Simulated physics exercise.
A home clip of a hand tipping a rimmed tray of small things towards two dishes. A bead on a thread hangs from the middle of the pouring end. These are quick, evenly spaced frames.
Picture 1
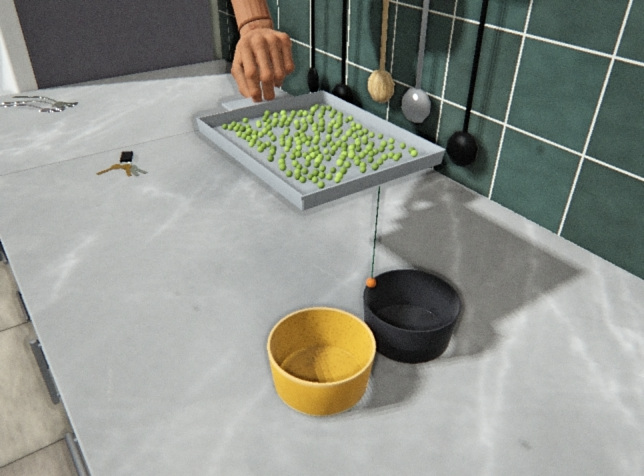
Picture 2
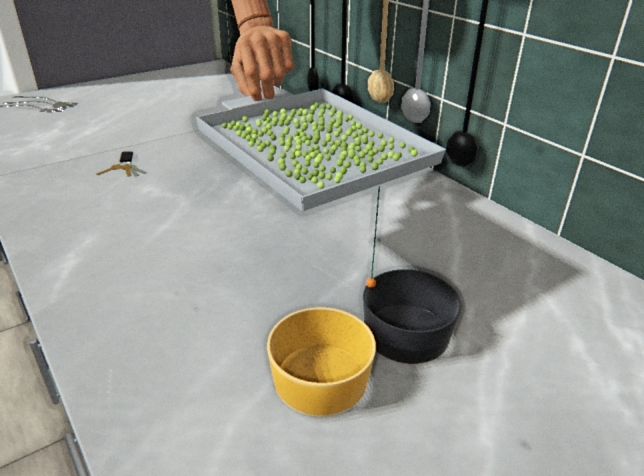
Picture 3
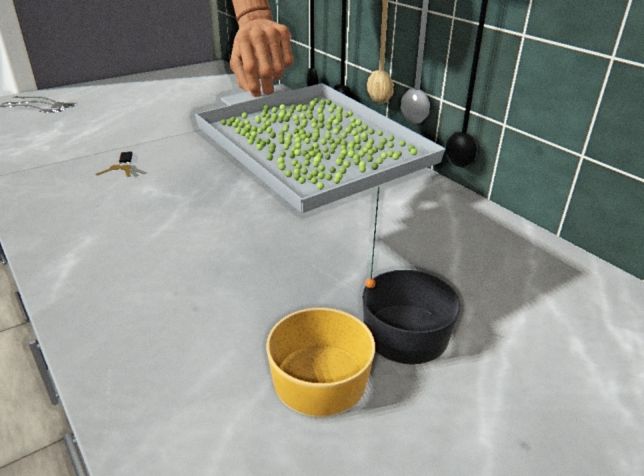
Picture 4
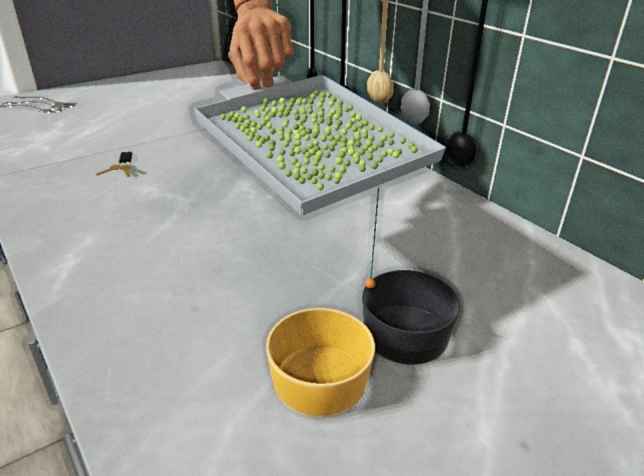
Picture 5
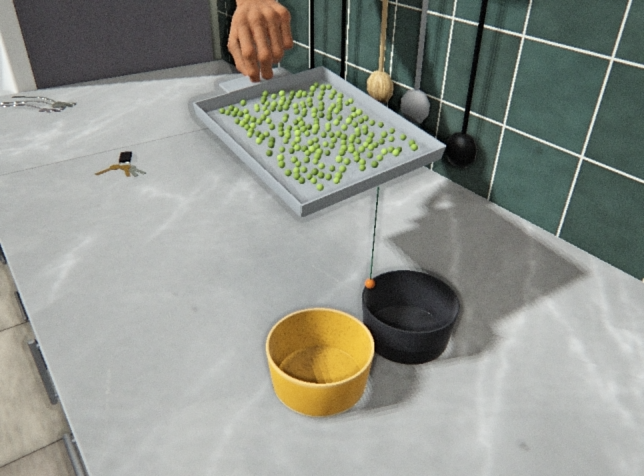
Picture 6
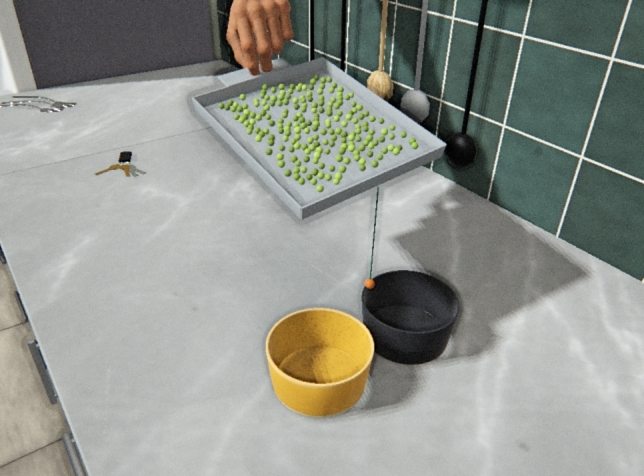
A hand holds a rimmed grey tray of green peas over a pale marble-look kitchen counter, seen from above at an angle by a still camera. A yellow dish sits at left below it and a black one at right, with an orange bead on a thread, keys, and utensils against green tiles. The hand rises slightly, and the tray slants a little towards its near left corner.
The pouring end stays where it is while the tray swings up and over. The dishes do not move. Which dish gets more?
The left-hand dish gets more.
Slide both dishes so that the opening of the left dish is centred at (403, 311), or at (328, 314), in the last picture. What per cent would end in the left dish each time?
About 0 and 90 per cent.
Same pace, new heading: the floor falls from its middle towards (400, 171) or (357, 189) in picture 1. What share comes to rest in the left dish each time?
About 0 and 60 per cent.
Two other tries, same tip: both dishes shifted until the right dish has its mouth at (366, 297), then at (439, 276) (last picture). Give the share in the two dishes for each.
First some 70, then 50 per cent.
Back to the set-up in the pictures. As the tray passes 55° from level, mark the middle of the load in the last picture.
Close to (315, 174).
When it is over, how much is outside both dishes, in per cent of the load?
Roughly 20 in a hundred.
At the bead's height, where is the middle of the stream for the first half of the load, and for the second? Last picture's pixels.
At about (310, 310), then at (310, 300).
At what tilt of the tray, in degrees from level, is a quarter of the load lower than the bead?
Around 105° of tilt.
Shortly afterwards, tray tipped steeply; all but a few on the tray; only a few in the left dish; only a few in the air.
Next, tray tipped right over; all but a few on the tray; only a few in the left dish; only a few outside both; only a few in the air.
Some moments later, tray tipped past a quarter turn; the bulk in the left dish; only a few in the right dish; near a quarter outside both.
In the end, tray tipped past a quarter turn; the bulk in the left dish; only a few in the right dish; near a quarter outside both.
